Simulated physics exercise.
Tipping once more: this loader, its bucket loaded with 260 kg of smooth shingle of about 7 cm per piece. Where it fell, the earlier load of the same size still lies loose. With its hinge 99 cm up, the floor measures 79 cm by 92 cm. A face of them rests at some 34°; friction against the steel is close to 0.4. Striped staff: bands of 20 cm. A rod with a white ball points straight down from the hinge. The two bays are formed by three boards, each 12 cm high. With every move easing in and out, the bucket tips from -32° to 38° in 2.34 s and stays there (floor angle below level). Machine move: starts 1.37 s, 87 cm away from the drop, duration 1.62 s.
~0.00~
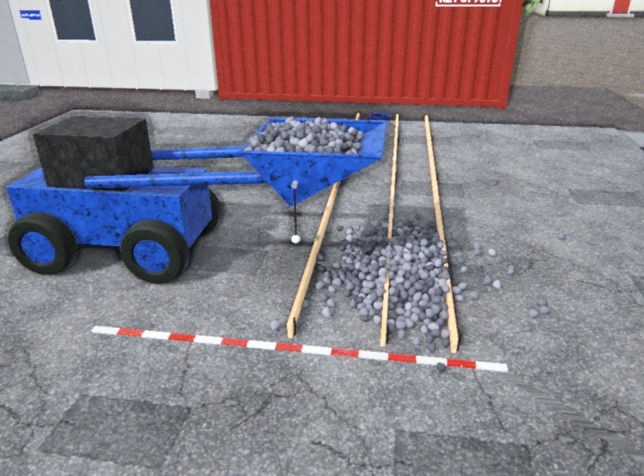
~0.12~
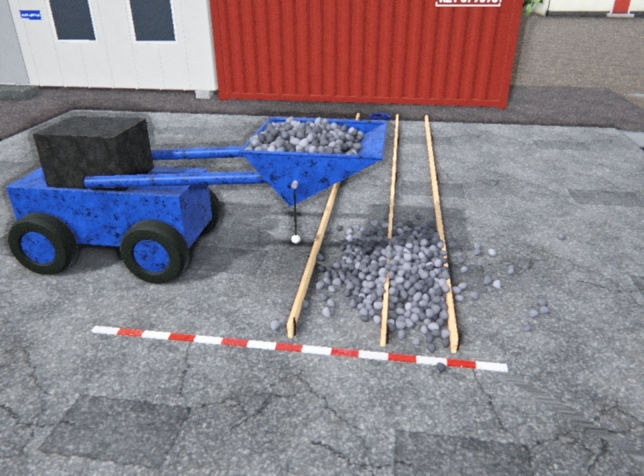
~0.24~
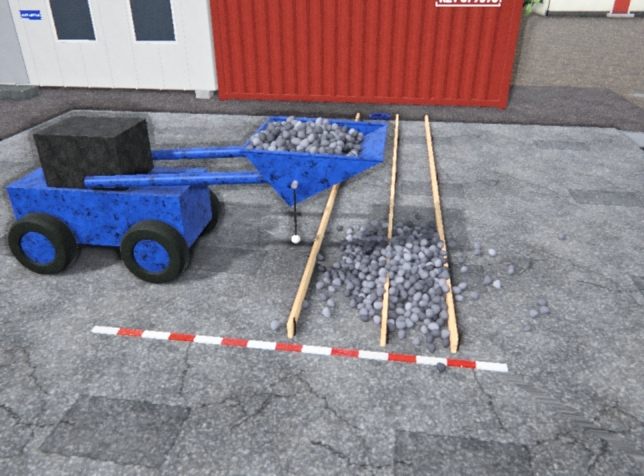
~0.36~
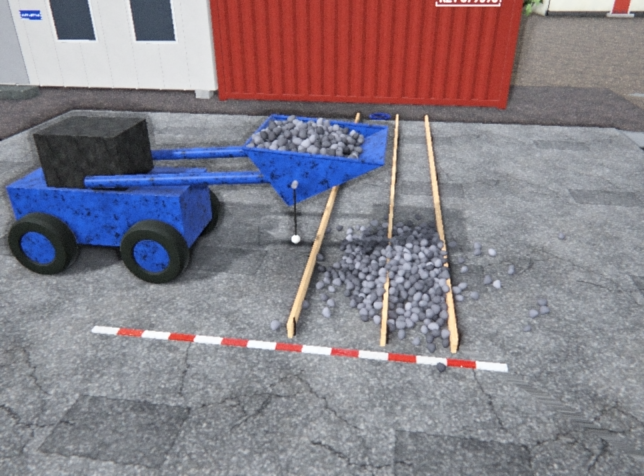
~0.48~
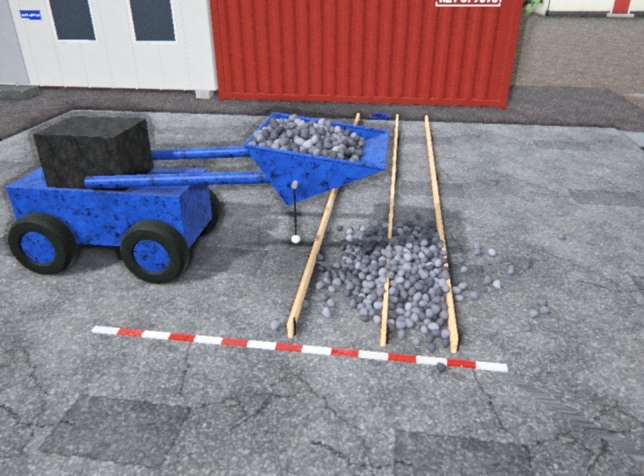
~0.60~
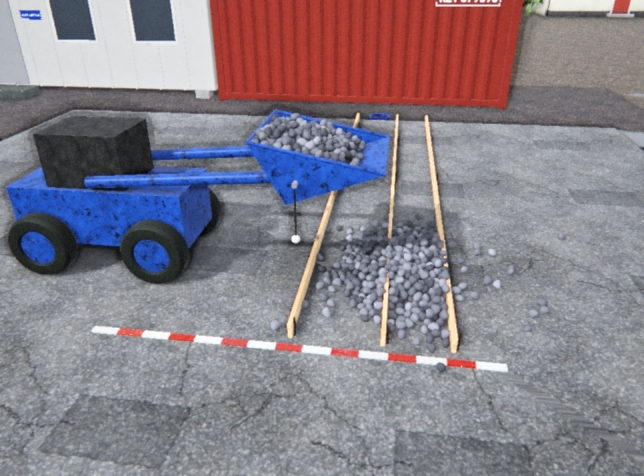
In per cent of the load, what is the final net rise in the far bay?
It comes to roughly 17 per cent.
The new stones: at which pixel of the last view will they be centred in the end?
Centre: Approx. (352, 256).
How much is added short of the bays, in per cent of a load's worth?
I'd estimate some 10 per cent.
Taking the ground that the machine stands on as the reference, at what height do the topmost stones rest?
32 cm above.
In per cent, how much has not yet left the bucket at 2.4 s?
Estimate: 0 % remaining inside, roughly.
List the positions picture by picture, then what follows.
Lip at (382, 157), floor tilted -32°, highest stones at (302, 127). The earlier load is highest near (414, 250), 20 cm above ground level, 33 % in the near bay, 63 % in the far bay, 3 % past the last board, in the first frame.
The bucket is at -31°, its lip at (382, 158); the top of the load is at (300, 128); the stones move at 0.0 m/s on average, in the second frame.
Lip at (383, 160), floor tilted -30°, highest stones at (296, 128); the stones move at 0.1 m/s on average, in the third frame.
Lip at (384, 164), floor tilted -28°, highest stones at (298, 127); the stones move at 0.1 m/s on average, in the fourth frame.
The bucket is at -24°, its lip at (385, 169); the top of the load is at (286, 125); the stones move at 0.1 m/s on average, in the fifth frame.
The bucket is at -21°, its lip at (385, 175); the top of the load is at (284, 124); the stones move at 0.1 m/s on average, in the sixth frame.
After 1.8 s the floor is at 27°; in per cent of one load, 72 in the bucket, 57 in the near bay, 68 in the far bay, 3 past the last board; the foremost stones are at (528, 283).
After 2.4 s the floor is at 38°; in per cent of one load, 0 in the bucket, 8 short of the bays, 108 in the near bay, 81 in the far bay, 3 past the last board; the foremost stones are at (528, 283).
After 3.4 s the floor is at 38°; in per cent of one load, 0 in the bucket, 8 short of the bays, 108 in the near bay, 80 in the far bay, 3 past the last board; the foremost stones are at (528, 283).
After 5.8 s the floor is at 38°; in per cent of one load, 0 in the bucket, 8 short of the bays, 108 in the near bay, 80 in the far bay, 3 past the last board; the foremost stones are at (528, 283). Net gain in the far bay, 17.
